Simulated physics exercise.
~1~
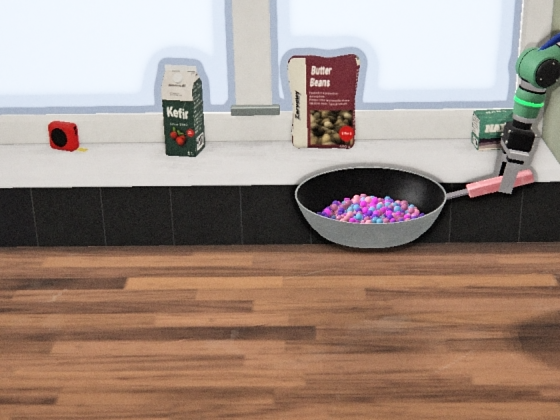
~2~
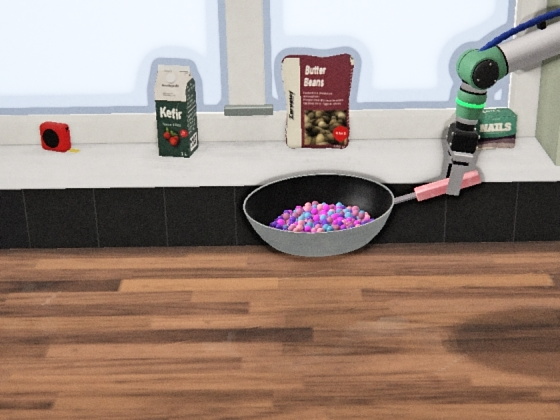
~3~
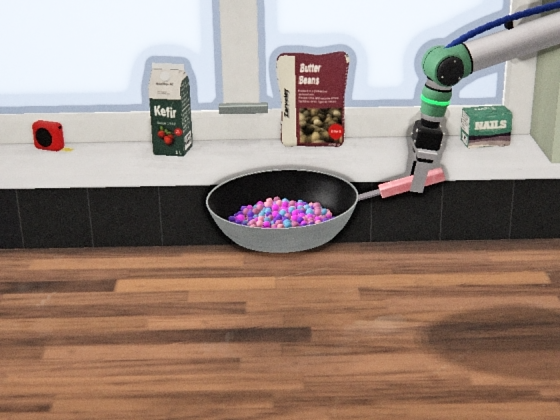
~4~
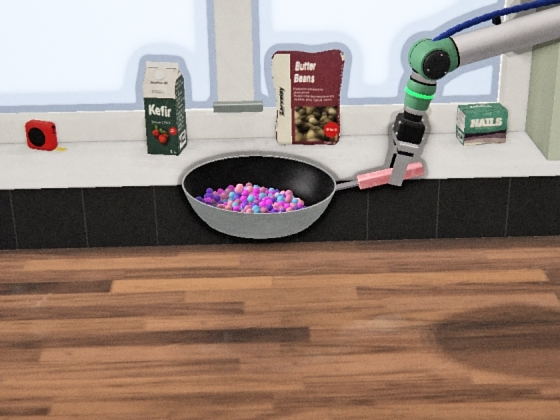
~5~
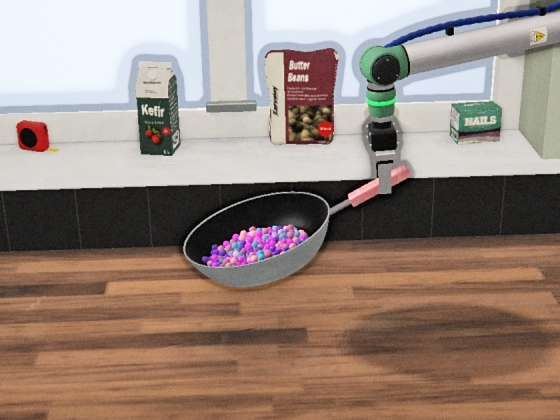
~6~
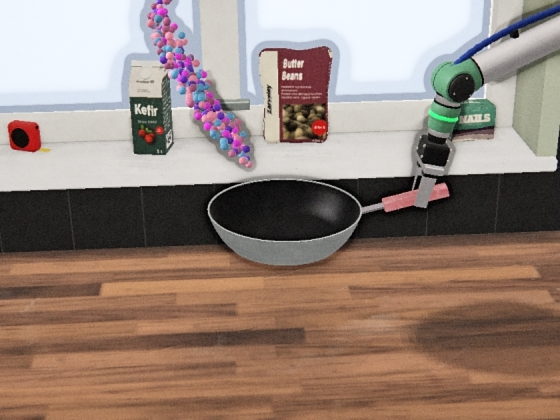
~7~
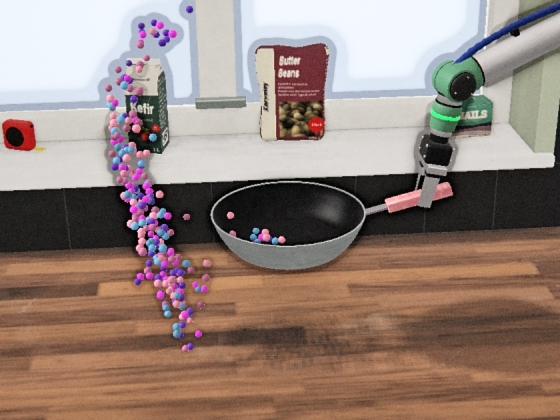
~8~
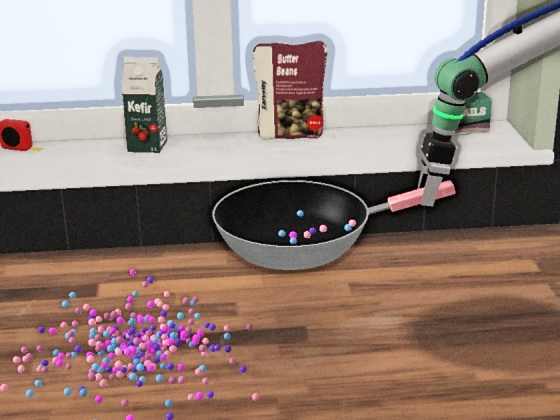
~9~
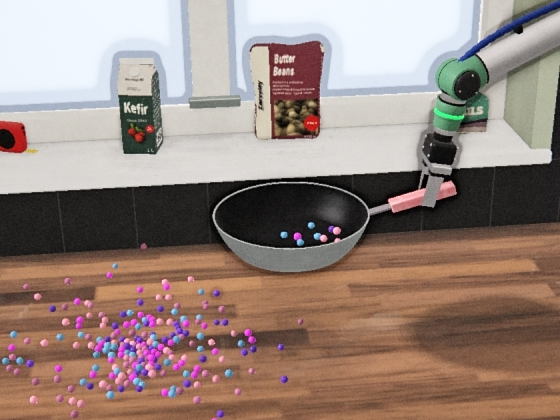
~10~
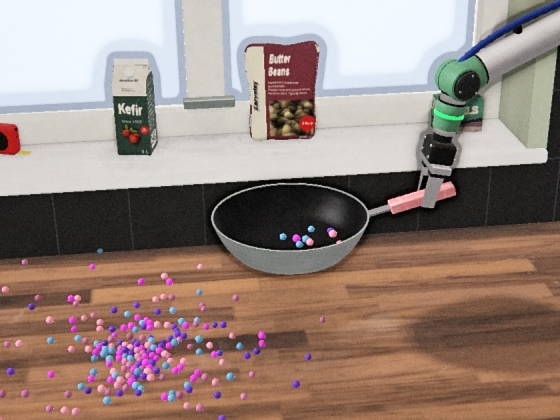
A robot arm with green-lit joints reaches in from the right, gripping the pink handle of a grey frying pan heaped with pink, purple and blue round sweets, seen from across a wooden worktop. Behind it, a red gadget, a Kefir carton, a Butter Beans packet and a green box stand on a white windowsill. The arm carries the pan left, lifts it slightly, then dips and tilts it. As the pan swings back right and levels, the sweets fly up in a stream and rain down on the left. Most end scattered across the worktop, with a few left in the pan.
